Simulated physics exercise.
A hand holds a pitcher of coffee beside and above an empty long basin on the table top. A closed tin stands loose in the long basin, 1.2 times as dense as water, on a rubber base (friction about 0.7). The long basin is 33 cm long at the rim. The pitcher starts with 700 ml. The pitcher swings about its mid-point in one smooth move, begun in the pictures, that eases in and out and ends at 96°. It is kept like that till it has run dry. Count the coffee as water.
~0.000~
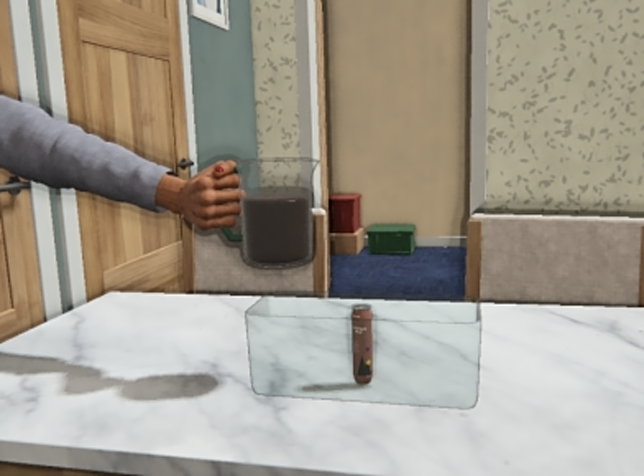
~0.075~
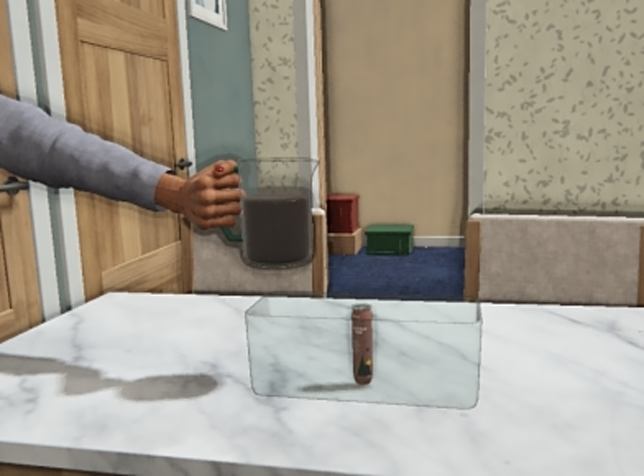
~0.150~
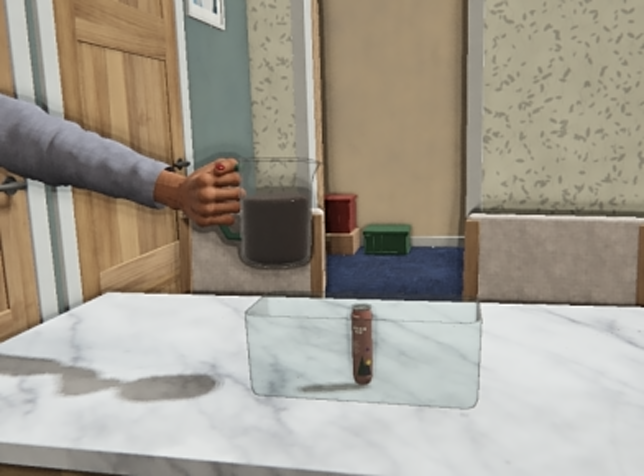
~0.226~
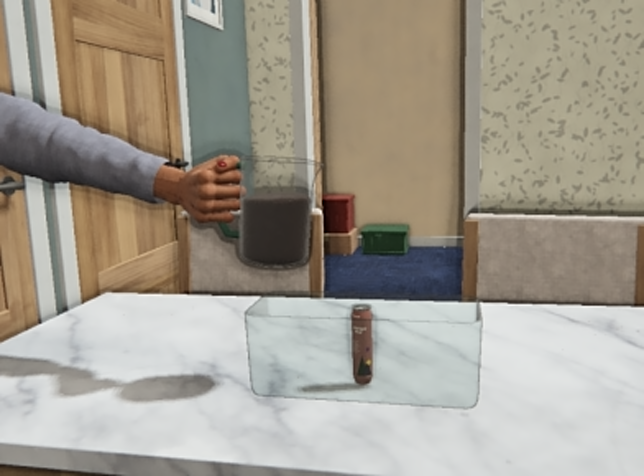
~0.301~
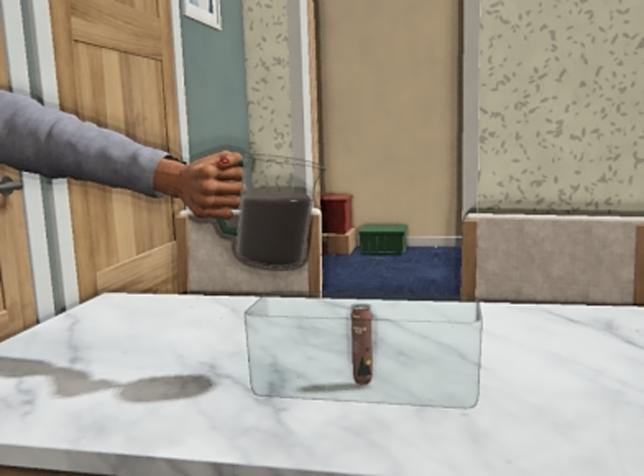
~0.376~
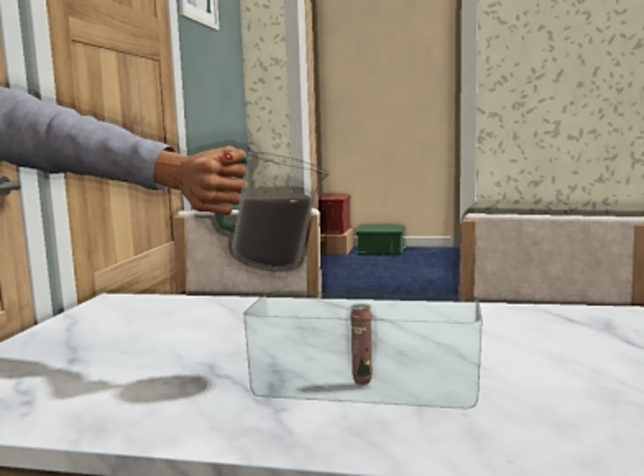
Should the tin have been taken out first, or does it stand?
The tin stays up.
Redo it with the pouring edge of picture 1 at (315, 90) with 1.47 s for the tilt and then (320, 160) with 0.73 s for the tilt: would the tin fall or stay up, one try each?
First it remains upright; then it remains upright.
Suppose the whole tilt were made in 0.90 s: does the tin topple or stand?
Then it keeps standing.
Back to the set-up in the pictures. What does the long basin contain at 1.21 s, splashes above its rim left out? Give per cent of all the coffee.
Some 22 per cent.
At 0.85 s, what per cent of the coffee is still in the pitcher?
Some 98 per cent.
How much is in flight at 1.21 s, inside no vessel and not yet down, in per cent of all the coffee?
About 20 per cent.
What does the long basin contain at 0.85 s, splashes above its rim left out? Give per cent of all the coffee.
Near 0 in a hundred.
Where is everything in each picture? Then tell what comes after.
In the first picture, it leans 0°; its right rim is at (319, 160); the coffee meets the walls at (246, 197) and (309, 197); the long basin's rim runs from (257, 303) to (480, 311); the tin's top is at (362, 311).
In the second picture, it leans 1°; its right rim is at (320, 161); the coffee meets the walls at (246, 198) and (309, 197).
In the third picture, it leans 2°; its right rim is at (321, 162); the coffee meets the walls at (246, 198) and (310, 197).
In the fourth picture, it leans 5°; its right rim is at (323, 164); the coffee meets the walls at (246, 198) and (311, 197).
In the fifth picture, it leans 10°; its right rim is at (326, 168); the coffee meets the walls at (245, 198) and (311, 197).
In the sixth picture, it leans 15°; its right rim is at (329, 173); the coffee meets the walls at (245, 200) and (312, 197).
Then, 0.85 s in, the tilt is 60° and 98 per cent is still to pour; the tin stands where it began.
Then, 1.21 s in, the tilt is 89° and 59 per cent is still to pour; the tin stands where it began.
Then, 1.57 s in, the tilt is 96° and 15 per cent is still to pour; the tin stands where it began.
Then, 1.97 s in, the tilt is 96° and 2 per cent is still to pour; the tin stands where it began.
Finally, the tin stands where it began.
